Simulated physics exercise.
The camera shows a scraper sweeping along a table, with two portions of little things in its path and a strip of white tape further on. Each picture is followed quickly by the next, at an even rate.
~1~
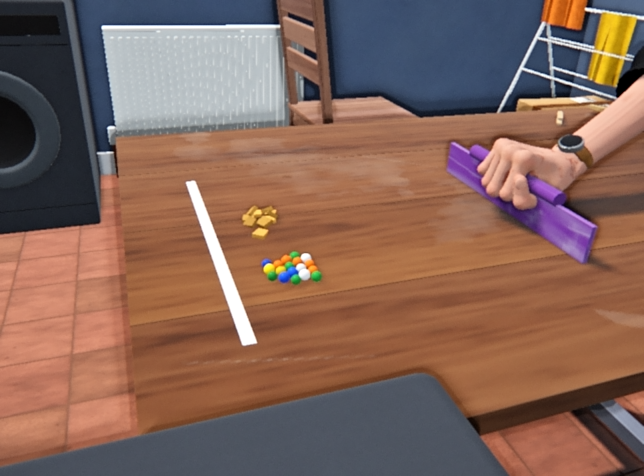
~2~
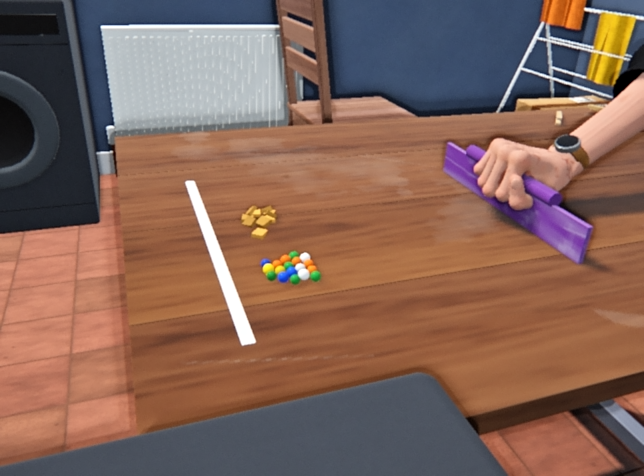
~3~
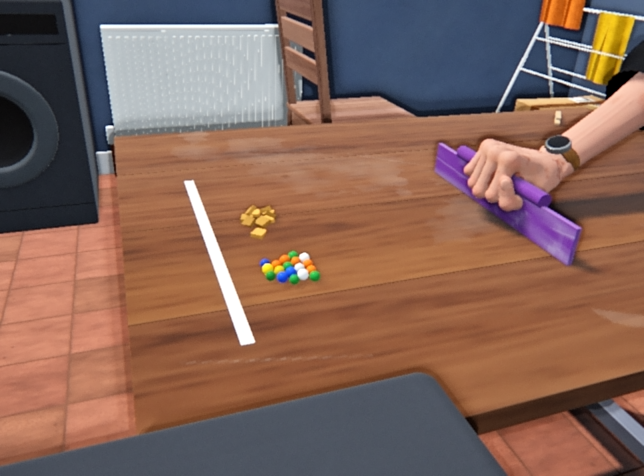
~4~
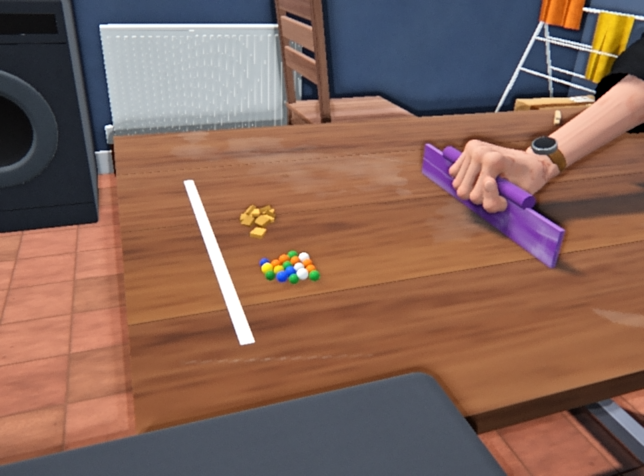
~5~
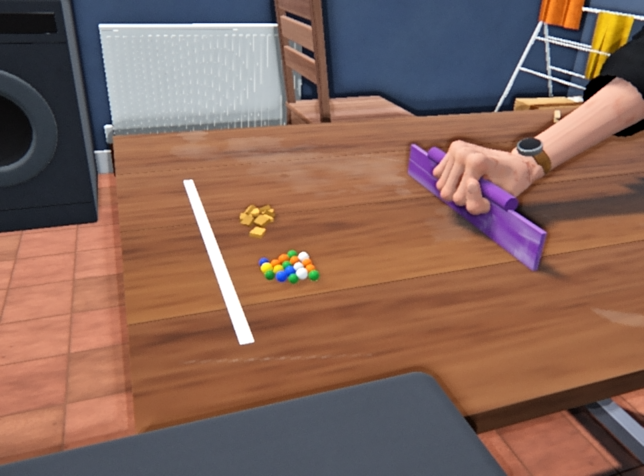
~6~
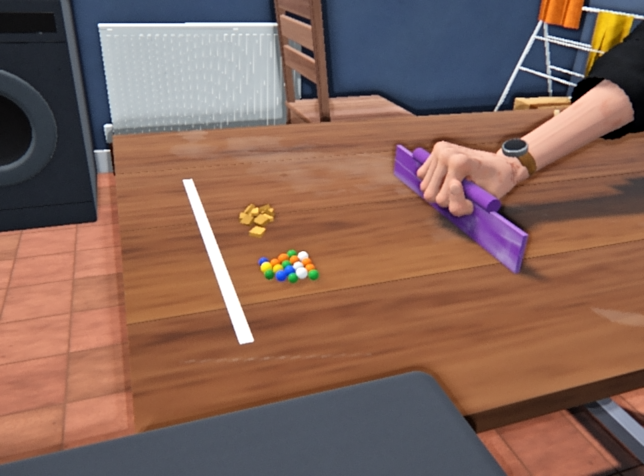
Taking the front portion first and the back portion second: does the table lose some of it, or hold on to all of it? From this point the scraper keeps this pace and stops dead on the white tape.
At the end, the front portion partly goes over. The back portion never goes over.
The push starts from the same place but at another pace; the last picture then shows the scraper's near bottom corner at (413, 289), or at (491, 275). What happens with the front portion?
First it tumbles over the end, in part at least, then it tumbles over the end, in part at least.
Then, 0.41 s past the last view, scraper still moving, near (331, 195); front portion all on the table, its front near (269, 275); back portion all on the table, its front near (248, 221).
Then, 0.84 s past the last view, scraper stopped at the white tape; front portion all on the table, its front near (177, 274); back portion all on the table, its front near (170, 227).
Then, 1.12 s past the last view, scraper stopped at the white tape; front portion most over the edge; back portion all on the table, its front near (167, 228).
Finally, scraper stopped at the white tape; front portion all over the edge; back portion all on the table, its front near (167, 228).
